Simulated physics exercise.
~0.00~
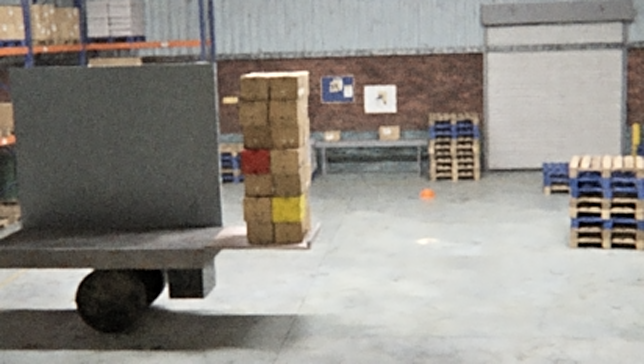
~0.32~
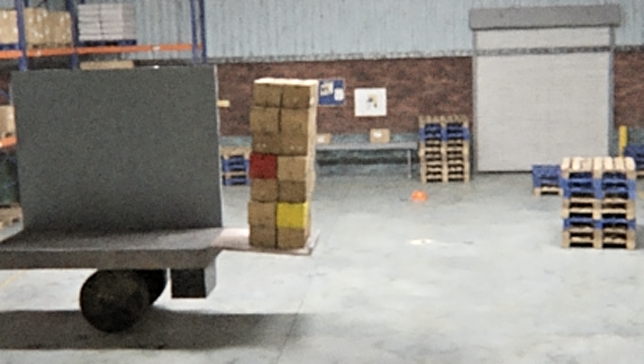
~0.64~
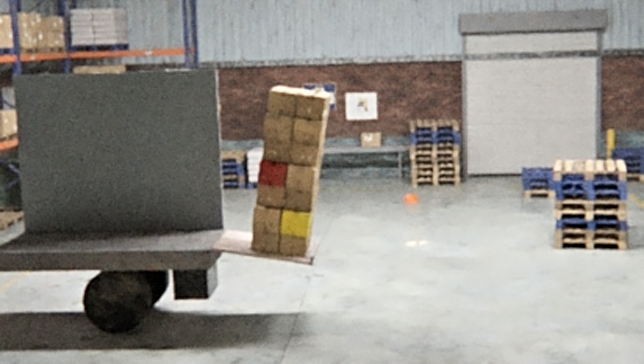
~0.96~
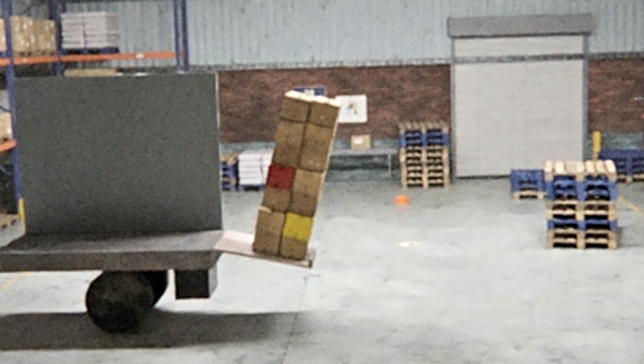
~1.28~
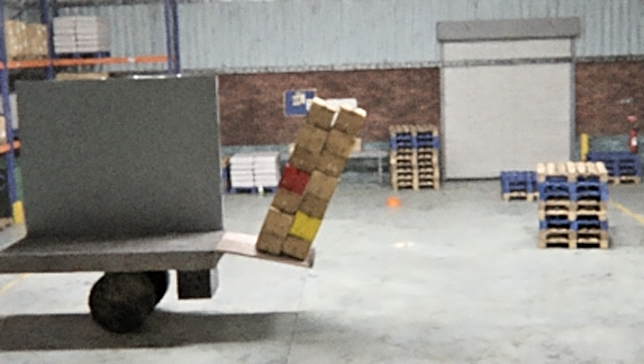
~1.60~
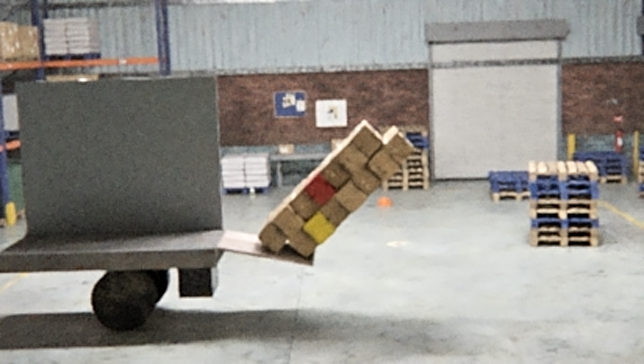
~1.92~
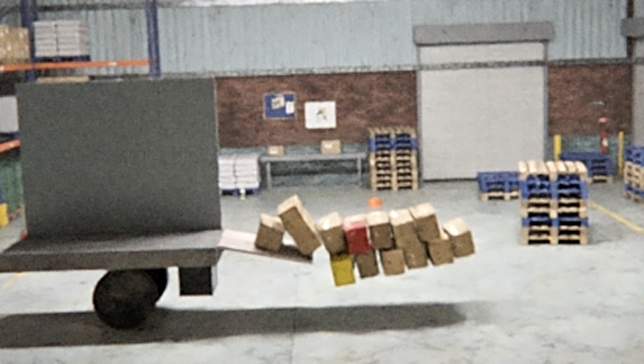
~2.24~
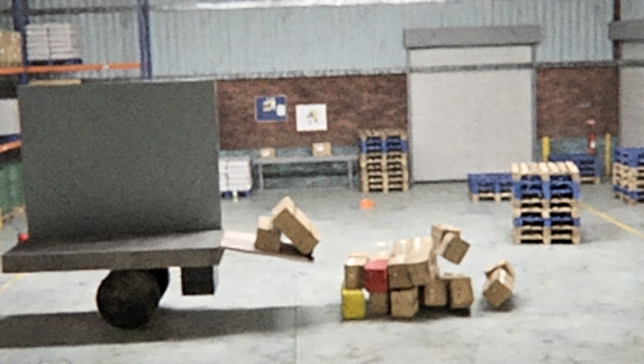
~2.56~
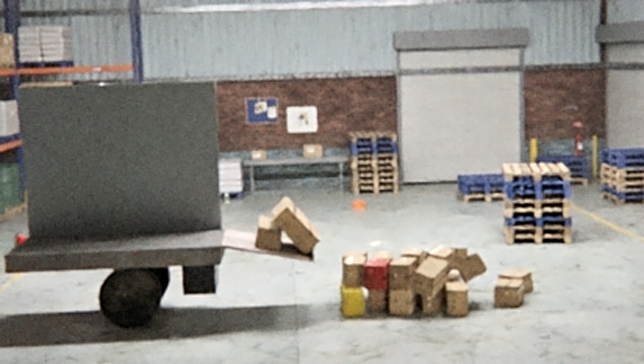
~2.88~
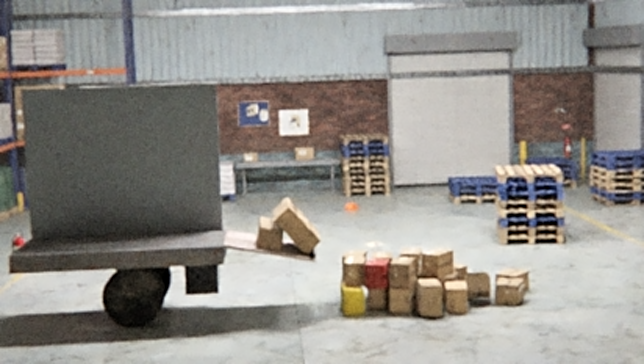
A lorry's tail lift tilts, and its carton stack topples right, mostly onto the floor.
